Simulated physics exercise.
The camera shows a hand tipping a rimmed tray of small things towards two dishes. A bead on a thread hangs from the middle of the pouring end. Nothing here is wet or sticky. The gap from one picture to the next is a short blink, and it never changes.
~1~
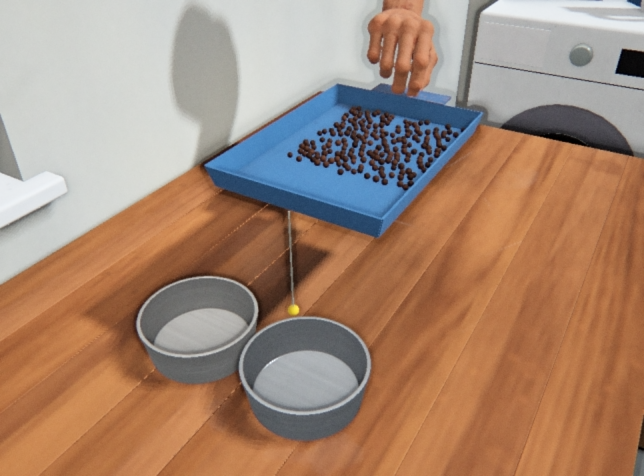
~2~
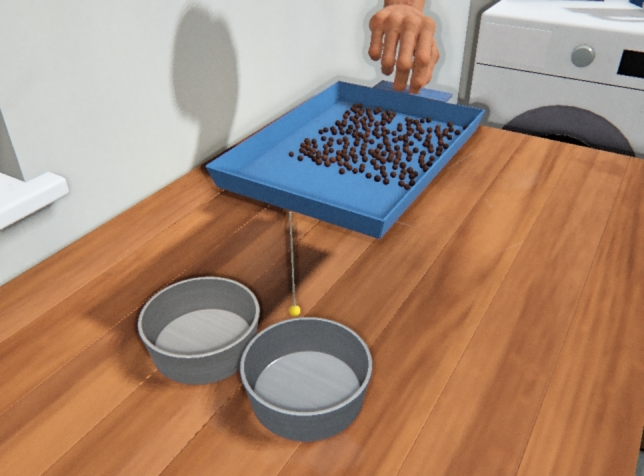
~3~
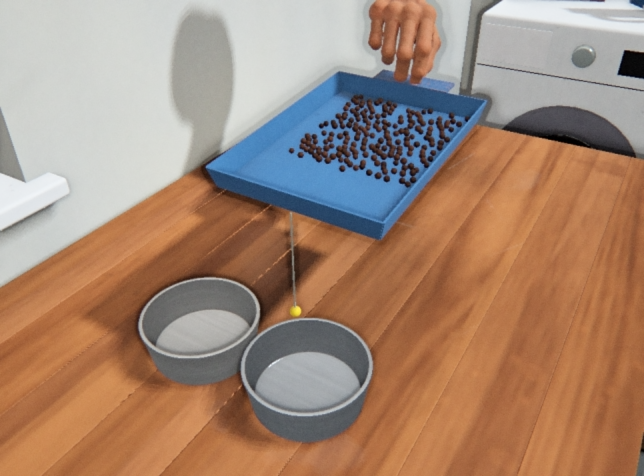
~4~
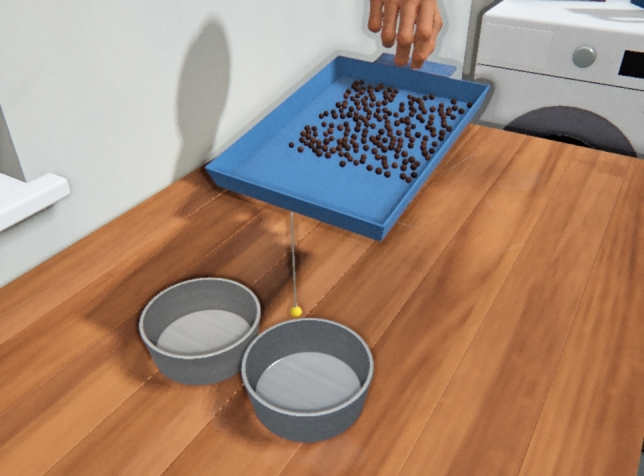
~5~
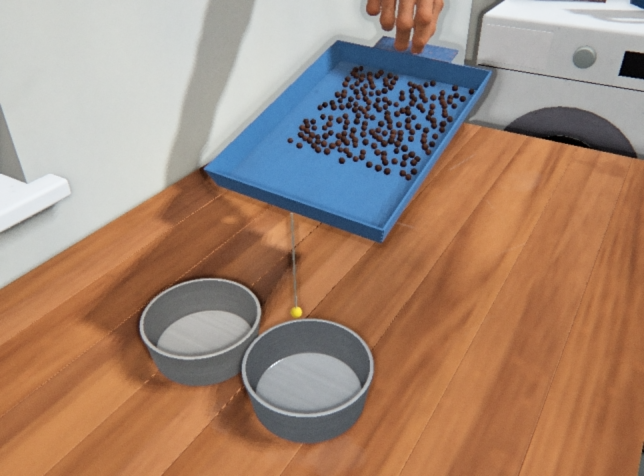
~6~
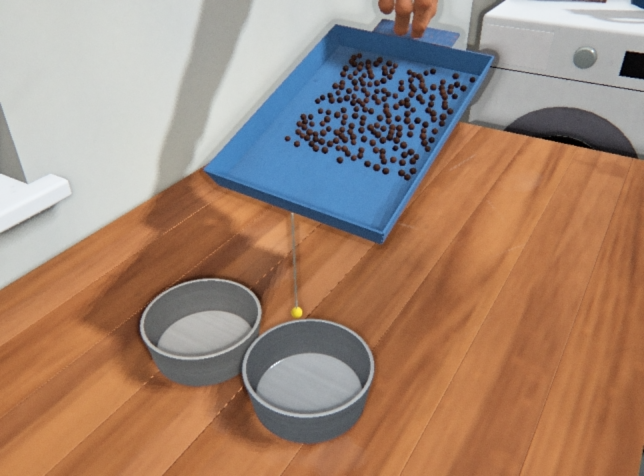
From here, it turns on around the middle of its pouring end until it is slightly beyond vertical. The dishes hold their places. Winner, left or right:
Right.
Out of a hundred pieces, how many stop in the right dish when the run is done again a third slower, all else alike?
Estimated share: Some 80%.
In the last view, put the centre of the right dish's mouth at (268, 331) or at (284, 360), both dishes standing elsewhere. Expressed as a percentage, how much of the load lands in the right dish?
The first try gives 30 per cent, the second 60 per cent.
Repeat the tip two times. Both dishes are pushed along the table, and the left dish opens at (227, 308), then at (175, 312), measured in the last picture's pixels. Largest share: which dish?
Try 1 - the dish at right; try 2 - the dish at right.
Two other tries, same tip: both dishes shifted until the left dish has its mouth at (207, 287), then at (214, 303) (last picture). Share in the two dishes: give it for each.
In order: 30 per cent and 70 per cent.
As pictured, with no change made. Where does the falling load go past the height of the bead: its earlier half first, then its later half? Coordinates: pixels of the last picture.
Around (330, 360) at first; around (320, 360) after that.
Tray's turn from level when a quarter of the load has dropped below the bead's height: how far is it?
Angle: Approx. 100 degrees.
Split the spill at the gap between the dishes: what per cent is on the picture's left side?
Near 20 in a hundred.
Soon, tray tipped steeply; most on the tray; a stray few in the right dish; a stray few outside both; a small part in the air.
A while on, tray tipped right over; about half on the tray; a small part in the right dish; a stray few outside both; about a quarter in the air.
Towards the end, tray tipped past a quarter turn; most in the right dish; a stray few in the left dish; about a quarter outside both.
Finally, tray tipped past a quarter turn; most in the right dish; a stray few in the left dish; about a quarter outside both.
